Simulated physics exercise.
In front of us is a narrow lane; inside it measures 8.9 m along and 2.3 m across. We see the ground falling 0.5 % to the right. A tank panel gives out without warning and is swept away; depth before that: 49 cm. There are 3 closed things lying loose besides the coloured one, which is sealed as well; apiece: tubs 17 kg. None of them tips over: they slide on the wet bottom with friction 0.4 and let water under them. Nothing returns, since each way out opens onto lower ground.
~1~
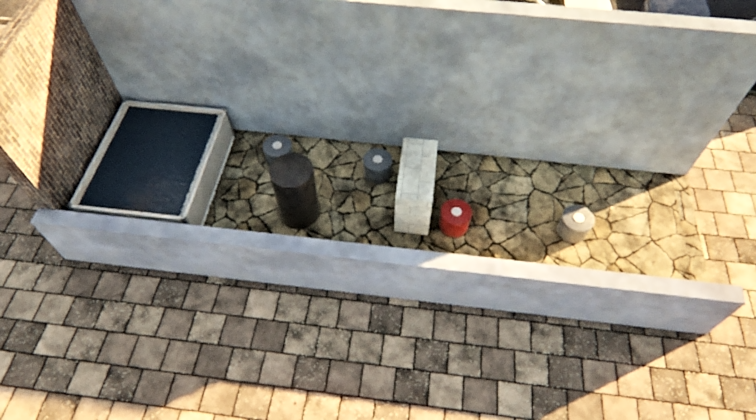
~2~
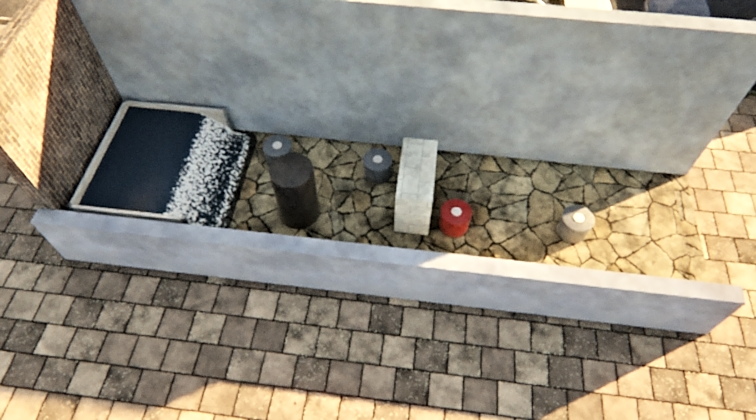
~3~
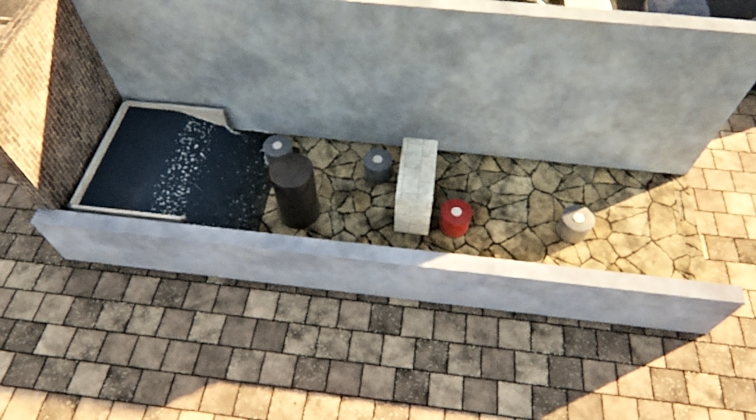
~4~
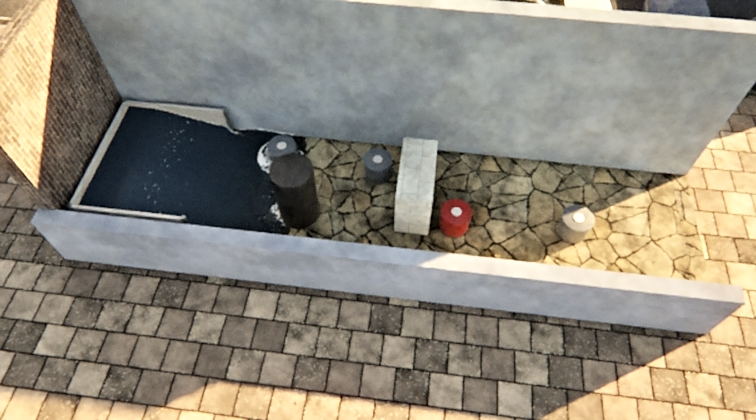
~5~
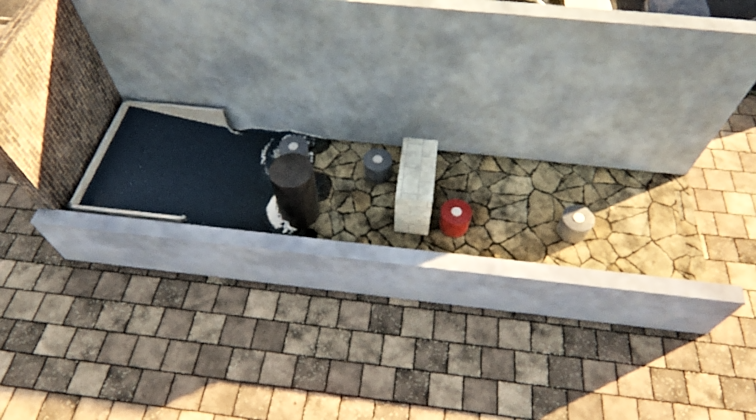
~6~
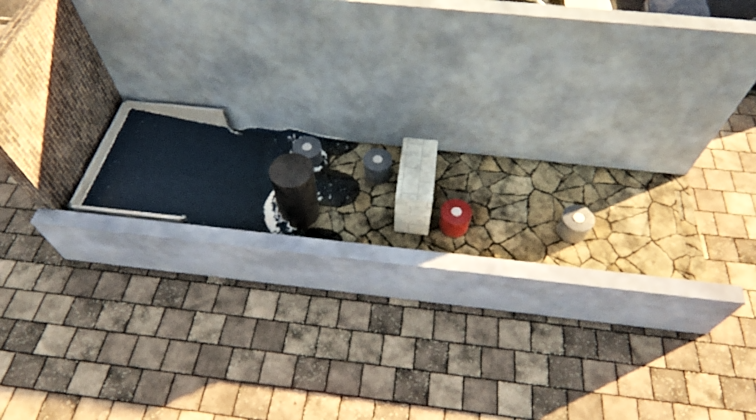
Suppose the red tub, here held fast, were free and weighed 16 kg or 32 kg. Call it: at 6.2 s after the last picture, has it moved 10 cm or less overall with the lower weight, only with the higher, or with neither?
Lower weight is enough.
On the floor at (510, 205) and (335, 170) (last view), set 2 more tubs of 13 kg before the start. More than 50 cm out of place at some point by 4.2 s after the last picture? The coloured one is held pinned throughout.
Result, in sequence: Not exceeded; exceeded.
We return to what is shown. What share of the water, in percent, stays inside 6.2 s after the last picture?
Somewhere near 78 percent, give or take.
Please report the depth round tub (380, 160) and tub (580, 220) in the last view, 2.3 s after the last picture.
Depth approx. 17 cm / 6 cm.
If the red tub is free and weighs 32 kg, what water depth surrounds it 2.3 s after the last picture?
Around 2 cm.
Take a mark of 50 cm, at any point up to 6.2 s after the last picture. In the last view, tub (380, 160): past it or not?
Verdict: Stays inside the line.
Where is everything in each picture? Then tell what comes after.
The first picture shows the red tub at (456, 212) rests on the ground; water covers 3.1 m2; 0 of 4 have shifted.
The second picture shows the red tub at (456, 212) rests on the ground; water covers 4.0 m2; 0 of 4 have shifted.
The third picture shows the red tub at (456, 212) rests on the ground; water covers 5.0 m2; 0 of 4 have shifted.
The fourth picture shows the red tub at (456, 212), on the bottom; water covers 5.8 m2; 1 of 4 have shifted.
The fifth picture shows the red tub at (456, 212) rests on the ground; water covers 6.4 m2; 1 of 4 have shifted.
The sixth picture shows the red tub at (456, 212) rests on the ground; 7.1 m2 under water; 1 of 4 have shifted.
Then, 0.6 s after the last picture the red tub would be 0 cm from its start with 16 kg and 0 cm from its start with 32 kg; 0 cm of water round it then.
Then, 2.3 s after the last picture the red tub would be 0 cm from its start with 16 kg and 0 cm from its start with 32 kg; 2 cm of water round it then.
Then, 4.2 s after the last picture the red tub would be 0 cm from its start with 16 kg and 0 cm from its start with 32 kg; 4 cm of water round it then.
Then, 6.2 s after the last picture the red tub would be 0 cm from its start with 16 kg and 0 cm from its start with 32 kg; 3 cm of water round it then.
